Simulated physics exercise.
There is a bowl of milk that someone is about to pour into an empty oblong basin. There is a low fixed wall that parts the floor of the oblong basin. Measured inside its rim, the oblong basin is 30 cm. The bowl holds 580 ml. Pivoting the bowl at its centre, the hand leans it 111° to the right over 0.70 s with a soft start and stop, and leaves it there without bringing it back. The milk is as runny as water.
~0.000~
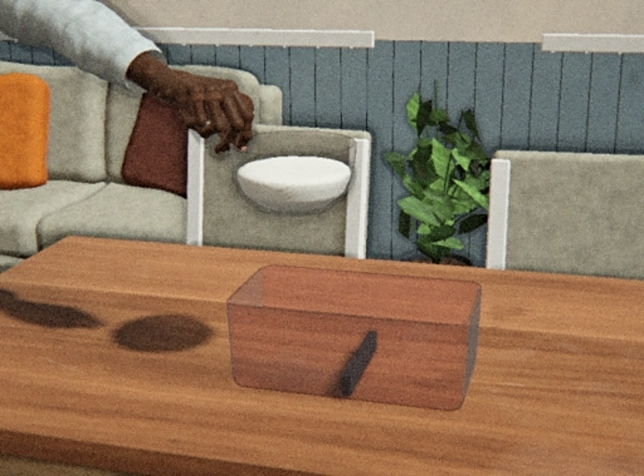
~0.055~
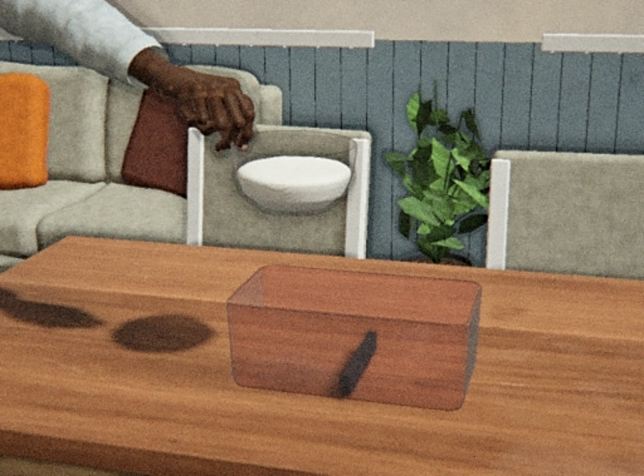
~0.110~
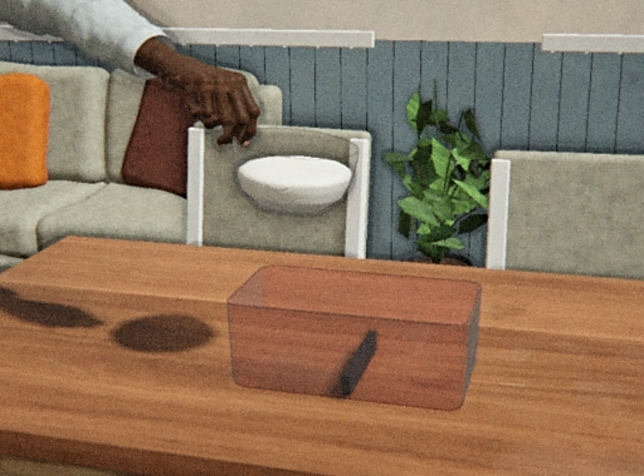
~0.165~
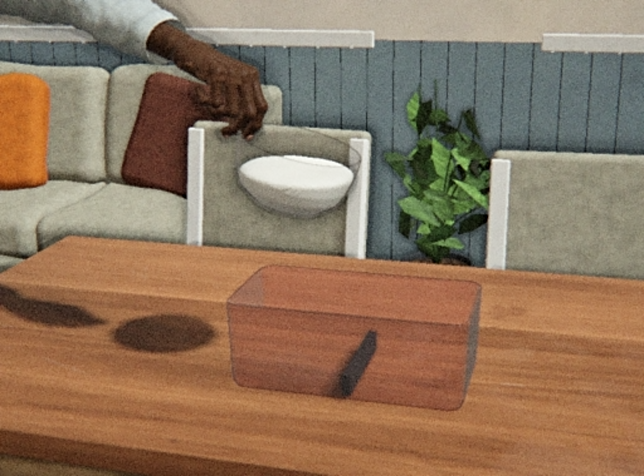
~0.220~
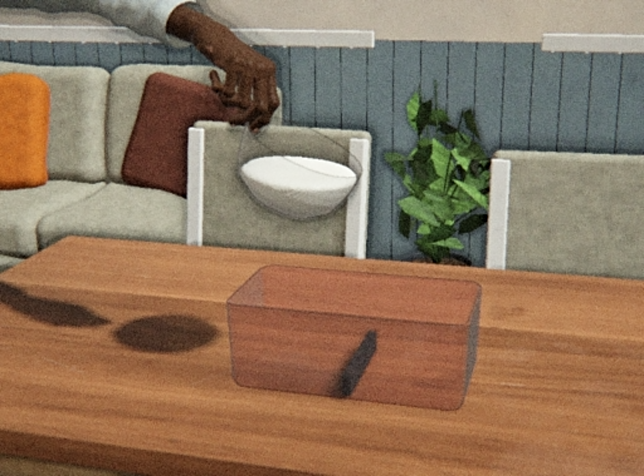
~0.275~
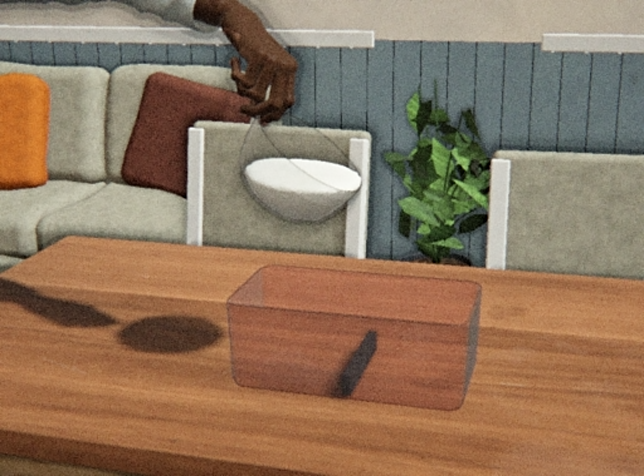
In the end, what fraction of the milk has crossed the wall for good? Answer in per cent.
In the end about 64 per cent has crossed for good.
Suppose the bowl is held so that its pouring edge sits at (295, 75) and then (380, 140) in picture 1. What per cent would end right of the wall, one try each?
Roughly 25 per cent the first time and 75 per cent the second.
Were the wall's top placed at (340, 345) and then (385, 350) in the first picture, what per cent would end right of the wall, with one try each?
Around 90 and 40 percent, in that order.
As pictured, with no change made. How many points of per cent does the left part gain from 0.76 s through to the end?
That is roughly 12 in a hundred of the whole.
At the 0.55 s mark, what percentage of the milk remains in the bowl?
20 %.
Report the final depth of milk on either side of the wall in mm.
The left side settles near 8 mm and the right side near 18 mm.
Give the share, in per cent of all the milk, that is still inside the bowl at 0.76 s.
Close to 1 percent of the total.
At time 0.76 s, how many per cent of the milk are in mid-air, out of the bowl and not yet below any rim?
It comes to some 7 percent of the total.
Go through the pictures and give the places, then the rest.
The first frame shows tilt 0°; pouring edge (353, 147); surface from (242, 166) to (350, 172); the oblong basin's rim runs from (245, 285) to (475, 305); the wall's top is at (360, 354).
The second frame shows tilt 2°; pouring edge (354, 149); surface from (242, 165) to (350, 172).
The third frame shows tilt 7°; pouring edge (356, 155); surface from (243, 164) to (351, 174).
The fourth frame shows tilt 15°; pouring edge (358, 164); surface from (244, 163) to (352, 176).
The fifth frame shows tilt 25°; pouring edge (359, 176); surface from (245, 163) to (356, 178).
The sixth frame shows tilt 37°; pouring edge (358, 190); surface from (250, 163) to (355, 179); 1 per cent is over the edge.
By 0.55 s the tilt is 99° and 19 per cent is still to pour, 0 is left of the wall and 38 right of it.
By 0.76 s the tilt is 111° and 1 per cent is still to pour, 23 is left of the wall and 69 right of it.
By 0.97 s the tilt is 111° and 0 per cent is still to pour, 32 is left of the wall and 66 right of it.
By 1.20 s the tilt is 111° and 0 per cent is still to pour, 34 is left of the wall and 64 right of it.
At rest 34 per cent lies left of the wall, 64 right of it and 2 outside.
